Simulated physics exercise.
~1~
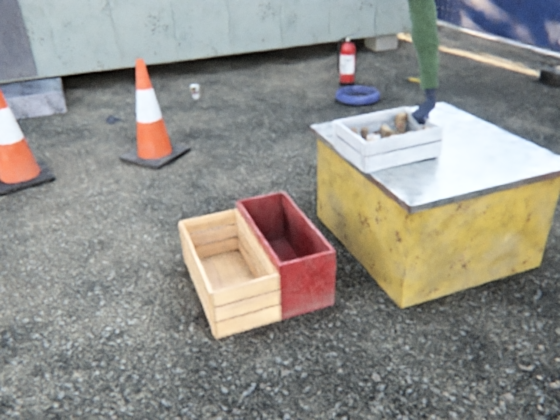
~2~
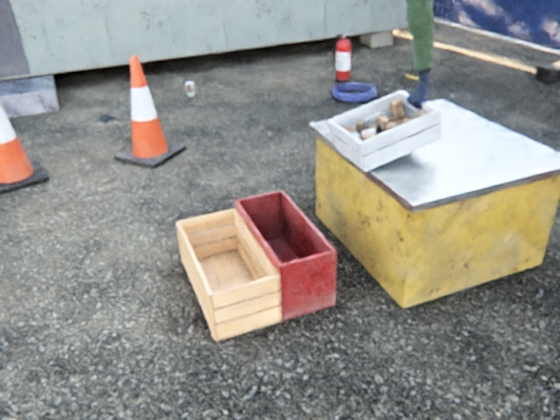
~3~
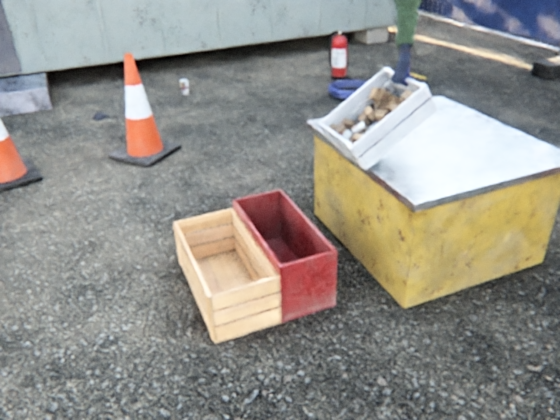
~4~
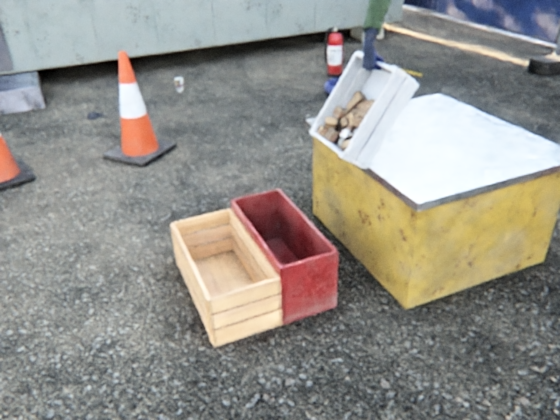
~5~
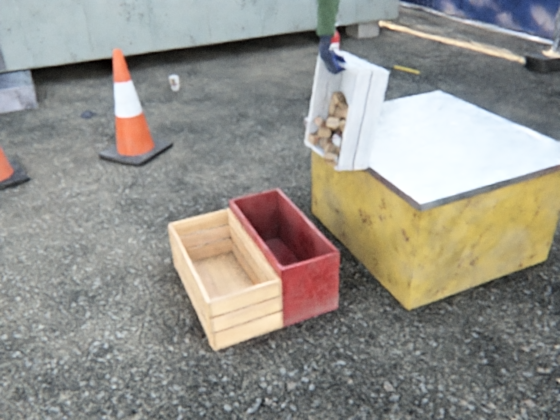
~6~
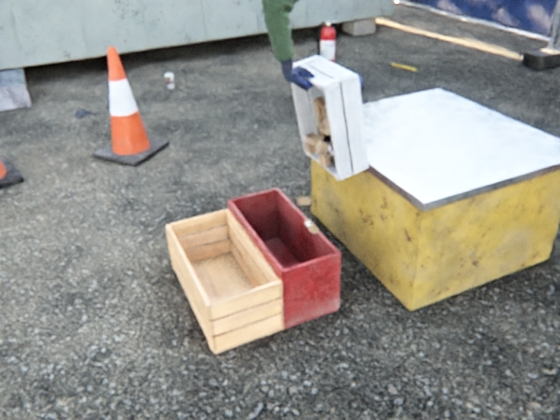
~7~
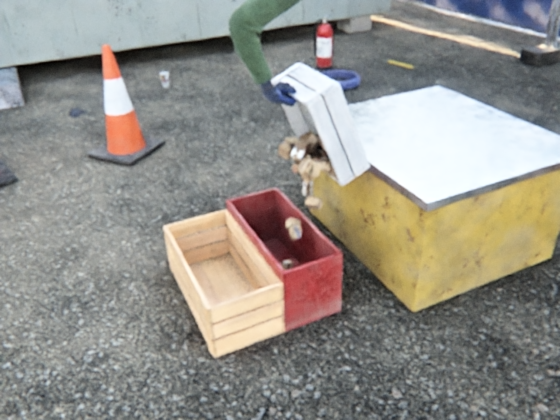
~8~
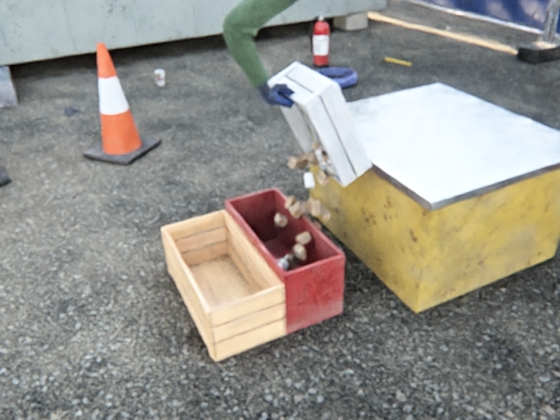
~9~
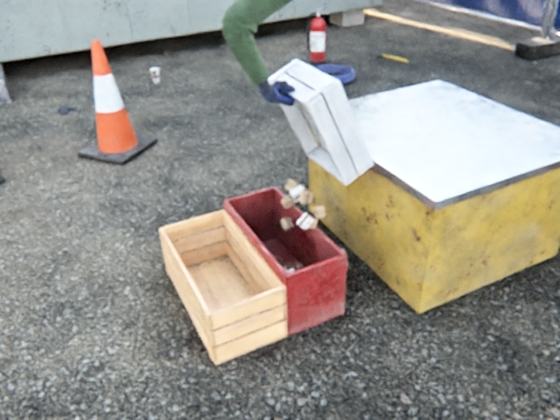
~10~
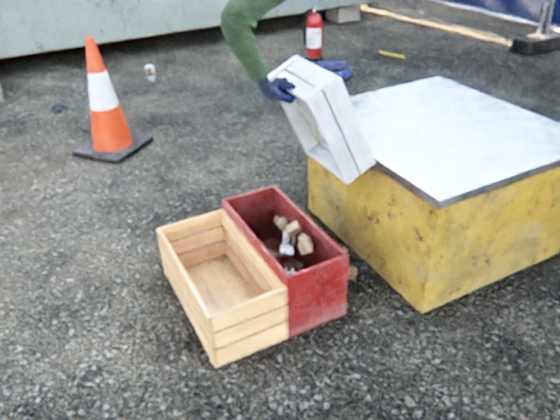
A gloved hand tipping a white crate off a yellow bench, spilling small parcels into a red trough beside an empty wooden tub.
